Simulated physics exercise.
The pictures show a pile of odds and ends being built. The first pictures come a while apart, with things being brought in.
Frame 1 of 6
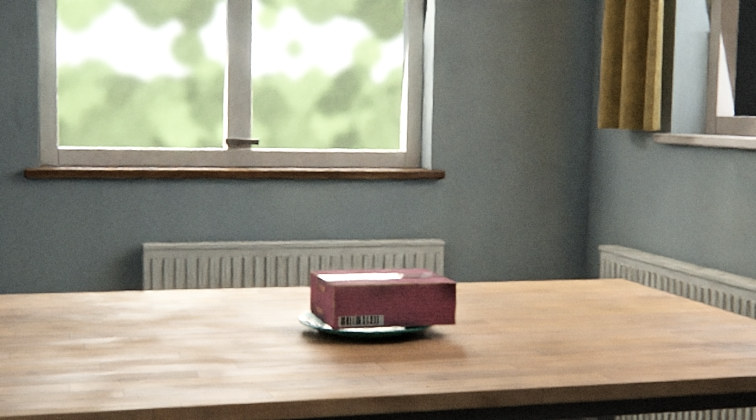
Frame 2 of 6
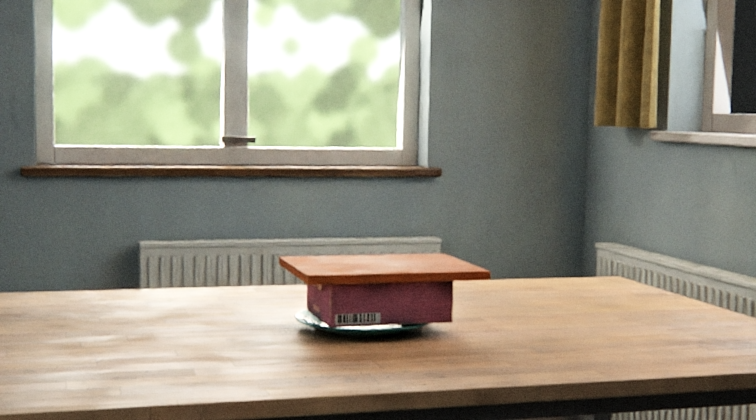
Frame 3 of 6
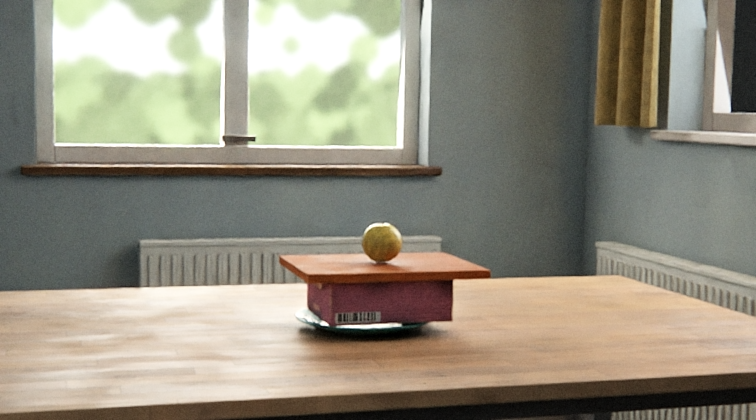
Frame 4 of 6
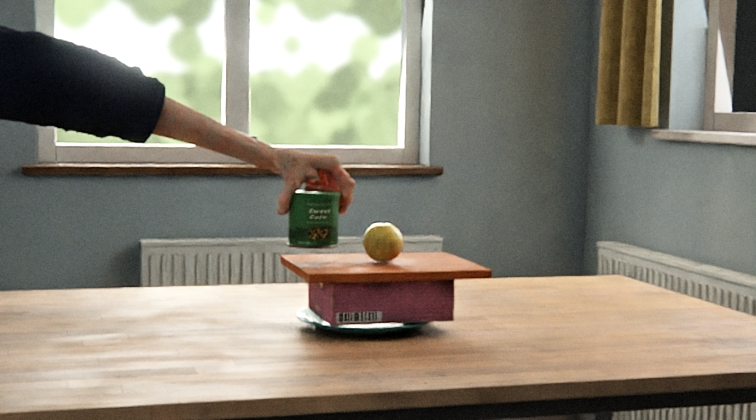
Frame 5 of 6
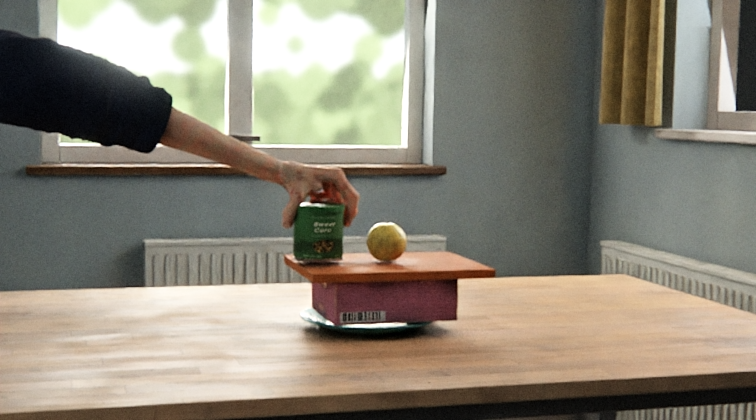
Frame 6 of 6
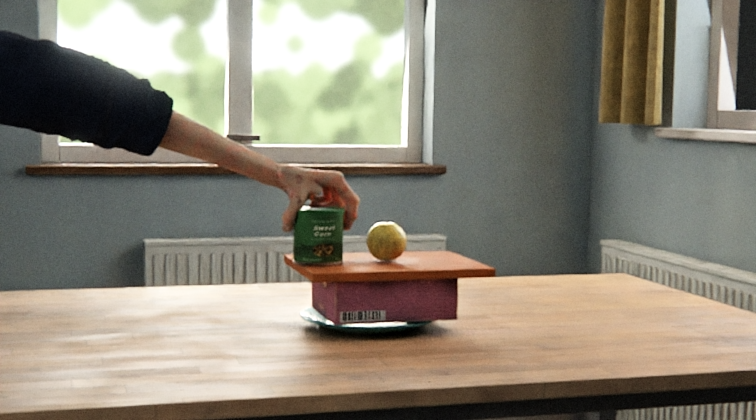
A green pot, gripped from above by a hand reaching in from the left, is lowered onto an orange board beside a round yellow fruit. Seen from across a wooden table in a blue-grey room with windows and radiators, the board lies on a pink box on a plate. First the box sits alone, then board and fruit appear, and the hand sets down the pot, still holding it, while the view shifts very slightly.
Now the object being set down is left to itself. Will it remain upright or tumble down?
Watch - nothing tips or drops.
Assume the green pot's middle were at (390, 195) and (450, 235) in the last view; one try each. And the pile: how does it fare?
In the first case the pile collapses, while in the second it remains standing.
Then, 0.30 s past the last view, nothing moves.
Then, 0.60 s past the last view, green pot resting near (318, 236).
Finally, all 5 still in place. Final places as the last picture's camera would see them, green pot near (318, 236). The pile stays up.
